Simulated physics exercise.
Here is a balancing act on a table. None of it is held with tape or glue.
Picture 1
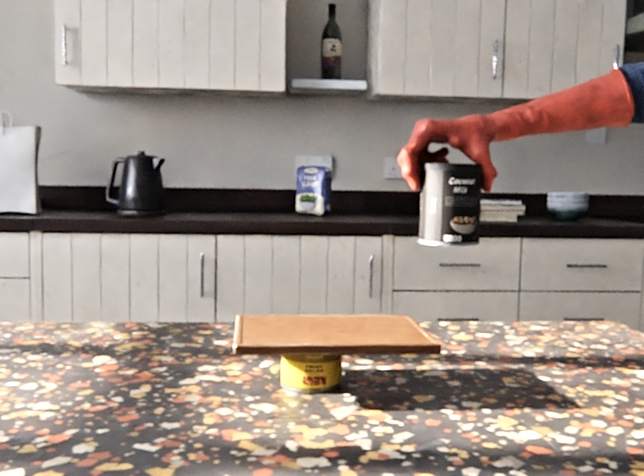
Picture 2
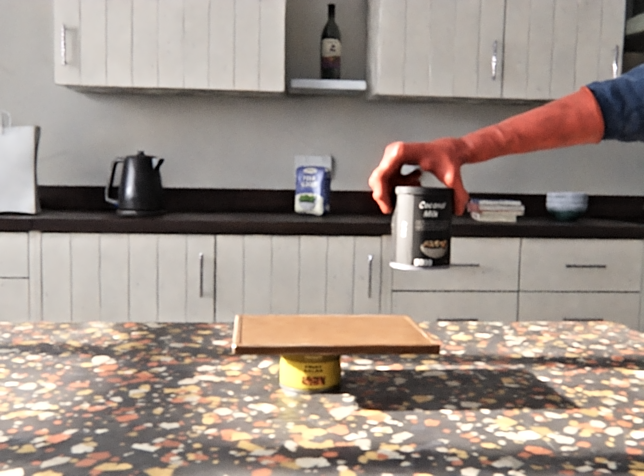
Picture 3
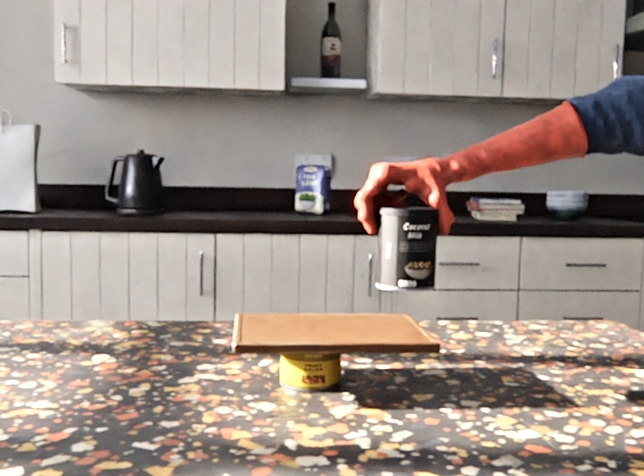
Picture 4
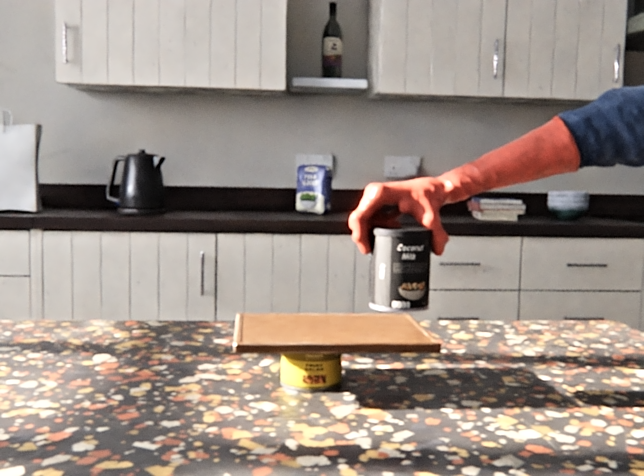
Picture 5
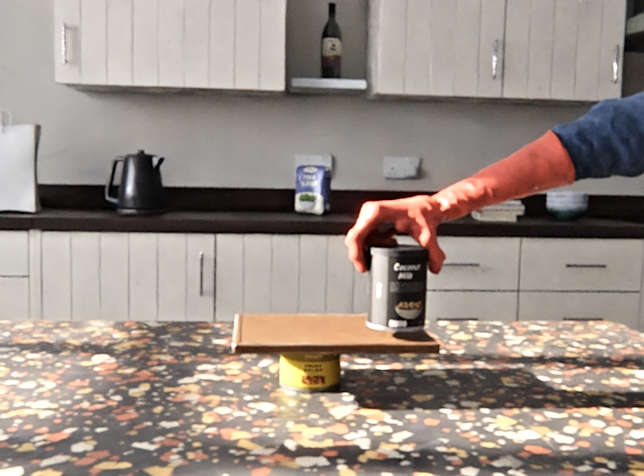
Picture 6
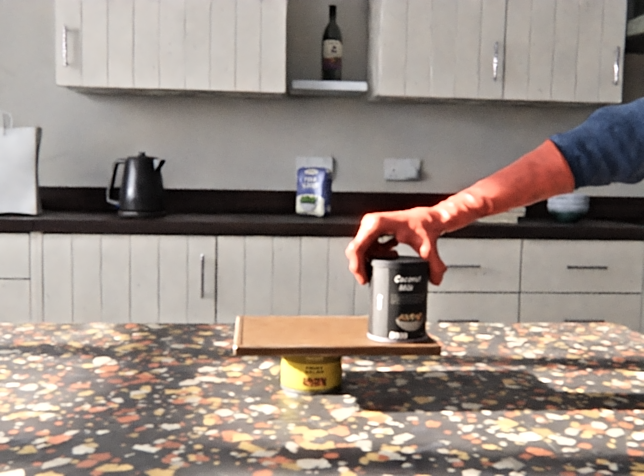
A hand lowered a black tin of coconut milk, moving it down and to the left, and set it on the right side of a flat brown lid resting on a small yellow tin, still gripping it.
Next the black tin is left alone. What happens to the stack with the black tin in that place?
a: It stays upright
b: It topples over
It topples over.
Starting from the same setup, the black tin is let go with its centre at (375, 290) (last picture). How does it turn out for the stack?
Outcome: Collapse.
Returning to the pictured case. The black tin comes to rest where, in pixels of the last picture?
Look near (525, 372) in the final picture.
Then, 0.30 s past the last view, black tin now fallen; brown lid rocked 35° from its first pose.
Then, 0.40 s past the last view, brown lid rocked 30° from its first pose.
Then, 0.60 s past the last view, brown lid rocked 21° from its first pose.
Finally, fallen, black tin; moved from the start, brown lid; yellow tub still in place. Final places as the last picture's camera would see them, black tin near (525, 372). The stack loses its balance.
